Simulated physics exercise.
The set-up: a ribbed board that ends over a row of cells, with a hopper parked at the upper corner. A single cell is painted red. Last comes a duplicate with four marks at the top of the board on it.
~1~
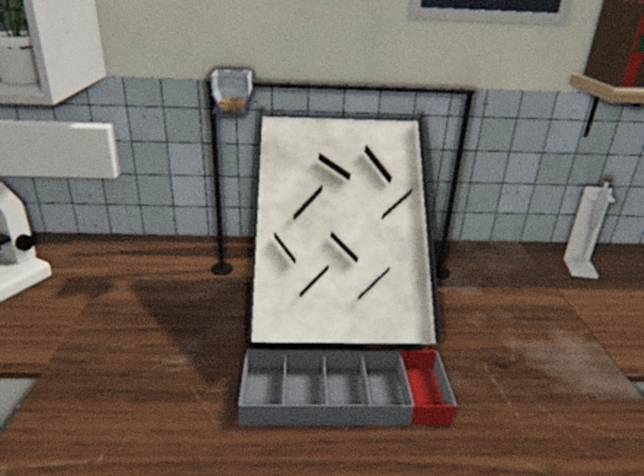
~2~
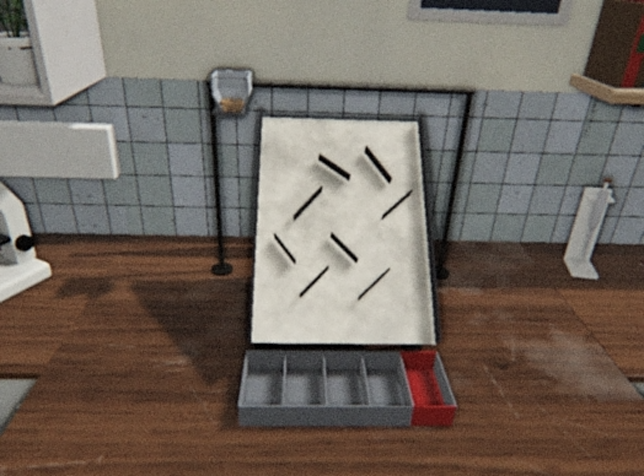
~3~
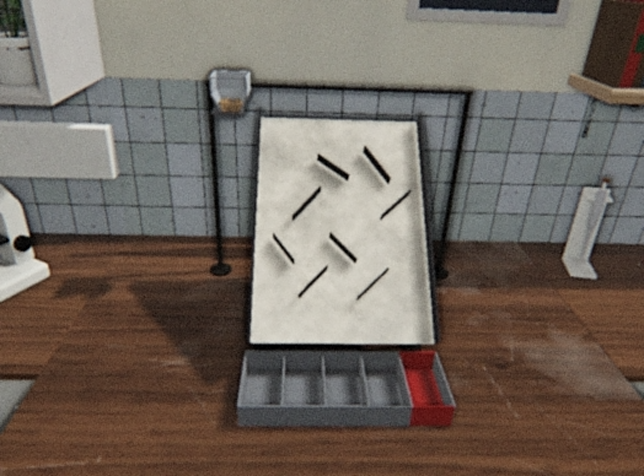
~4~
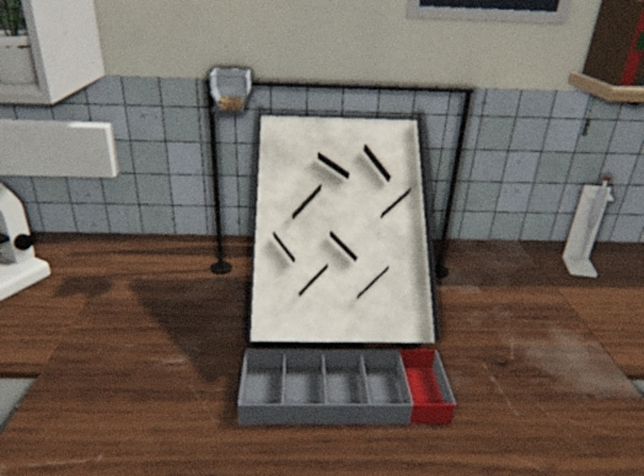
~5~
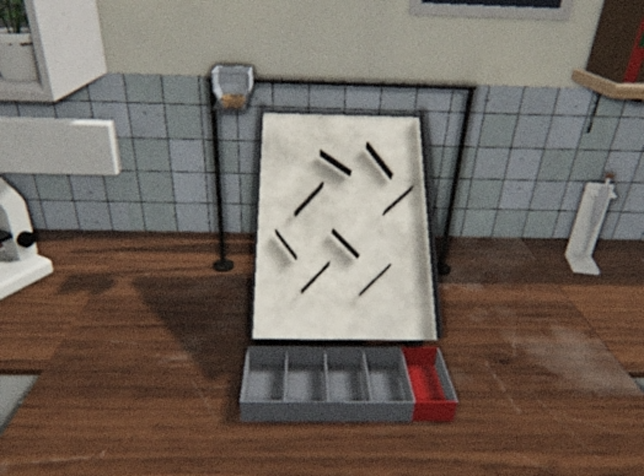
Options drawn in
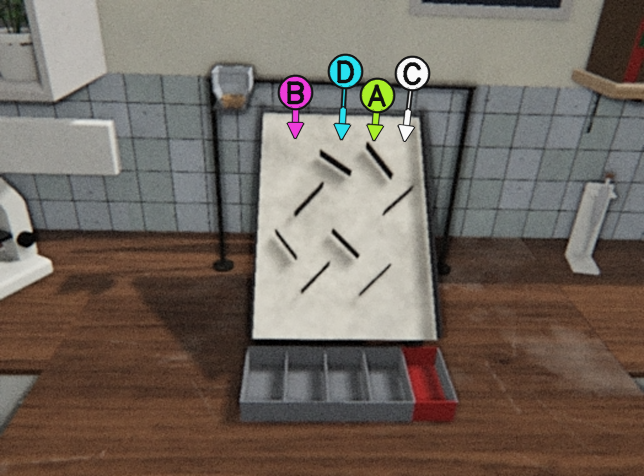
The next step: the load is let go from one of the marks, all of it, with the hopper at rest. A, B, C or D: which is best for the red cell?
C.
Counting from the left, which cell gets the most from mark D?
The second from the left.
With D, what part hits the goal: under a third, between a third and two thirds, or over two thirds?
Under a third.
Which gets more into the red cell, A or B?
That would be A.
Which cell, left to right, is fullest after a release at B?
The first from the left.
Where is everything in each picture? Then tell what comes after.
In the first picture, hopper near (233, 103), round wooden beads, door shut.
In the second picture, ribs (319, 154) to (351, 175), (366, 146) to (392, 178), (294, 216) to (322, 186).
In the third picture, ribs (382, 215) to (411, 190), (273, 233) to (294, 260), (330, 232) to (357, 259).
In the fourth picture, ribs (299, 293) to (328, 264), (359, 295) to (389, 266).
In the fifth picture, red cell near (434, 410), number 5 of 5 from the left.
On the marked copy, mark A meets the board at (374, 134); mark B meets the board at (295, 132); mark C meets the board at (405, 135); mark D meets the board at (341, 133).
If A is chosen, close to a quarter in the red cell, close to two thirds in other cells, a small share outside the box.
If B is chosen, only a few in the red cell, all but a few in other cells, a small share outside the box.
If C is chosen, close to a third in the red cell, close to half in other cells, a small share outside the box.
If D is chosen, only a few in the red cell, the bulk in other cells, a small share outside the box.
